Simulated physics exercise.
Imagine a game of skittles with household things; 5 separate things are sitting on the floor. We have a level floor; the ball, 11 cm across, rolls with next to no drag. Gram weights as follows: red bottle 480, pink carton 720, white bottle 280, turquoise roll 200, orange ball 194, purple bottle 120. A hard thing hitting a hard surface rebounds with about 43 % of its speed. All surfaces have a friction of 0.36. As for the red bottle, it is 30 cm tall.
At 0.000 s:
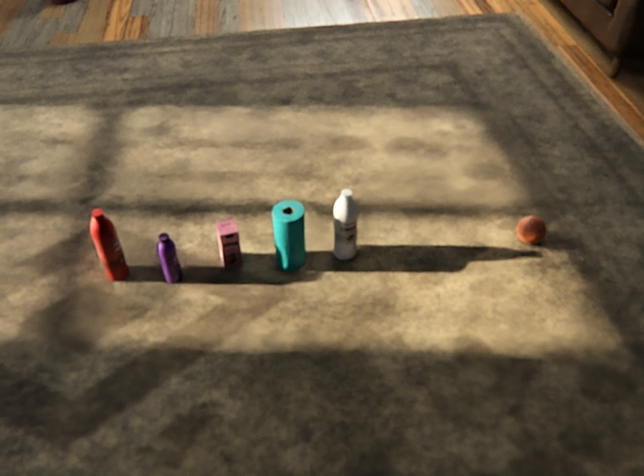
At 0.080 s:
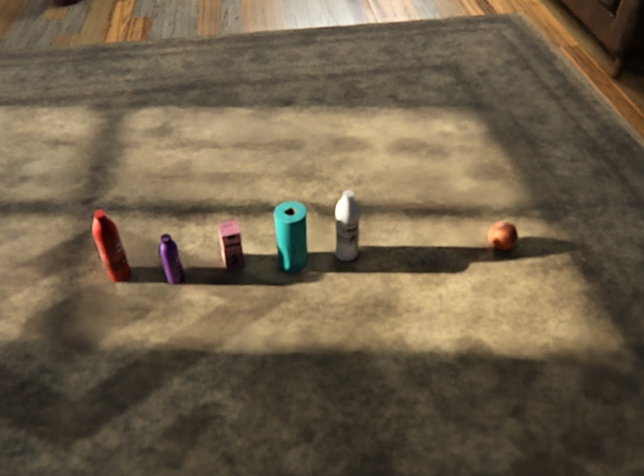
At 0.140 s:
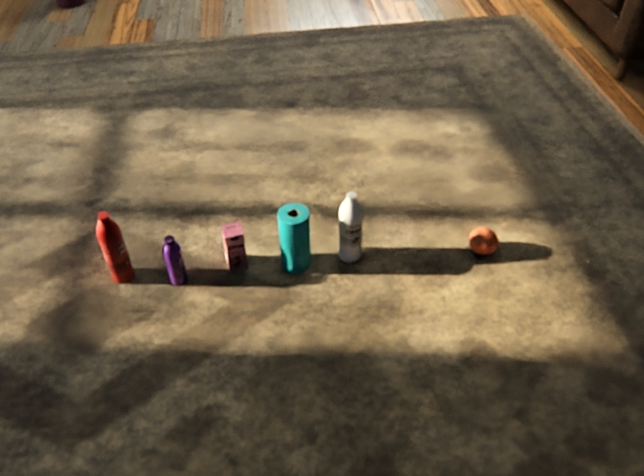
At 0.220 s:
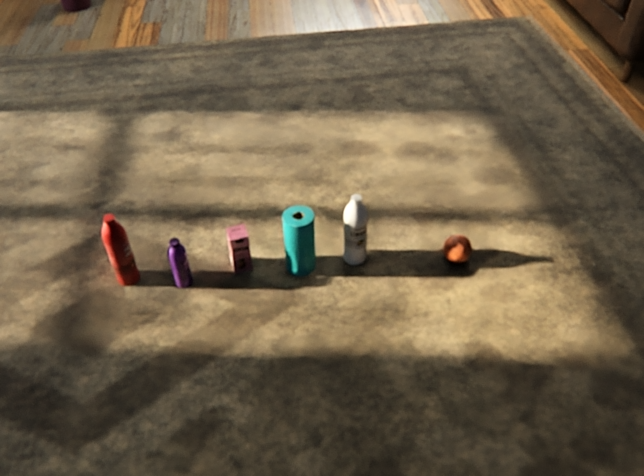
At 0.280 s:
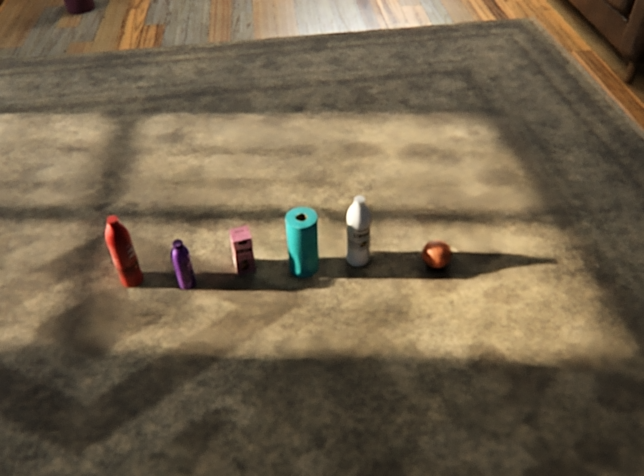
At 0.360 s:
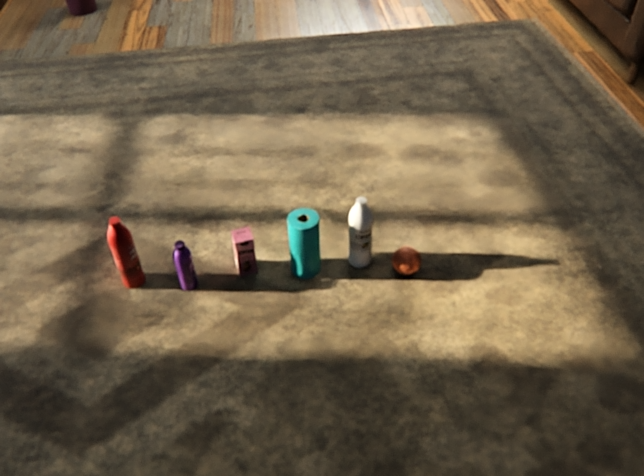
On a sunlit rug, an orange ball rolls left toward five upright household items.
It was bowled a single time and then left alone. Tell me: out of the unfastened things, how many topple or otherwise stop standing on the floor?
I'd say not a single one.
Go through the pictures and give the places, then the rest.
In the first frame, ball has run 0 cm; orange ball (532, 230); red bottle (108, 245); pink carton (230, 245).
In the second frame, ball has run 12 cm; orange ball (503, 236); purple bottle (171, 258).
In the third frame, ball has run 22 cm; orange ball (484, 241); turquoise roll (295, 239).
In the fourth frame, ball has run 34 cm; orange ball (457, 249); white bottle (356, 229).
In the fifth frame, ball has run 43 cm; orange ball (437, 254); purple bottle (183, 264).
In the sixth frame, ball has run 55 cm; orange ball (407, 261); red bottle (125, 252); pink carton (245, 252).
After 0.66 s, ball has run 98 cm; orange ball near (294, 290).
After 0.96 s, ball has run 139 cm; orange ball near (175, 326).
After 1.36 s, ball has run 193 cm.
By the end (1.5 s), all 5 in place, give or take 8 cm. Seen from the same camera at the end, red bottle near (125, 252), pink carton near (245, 252).
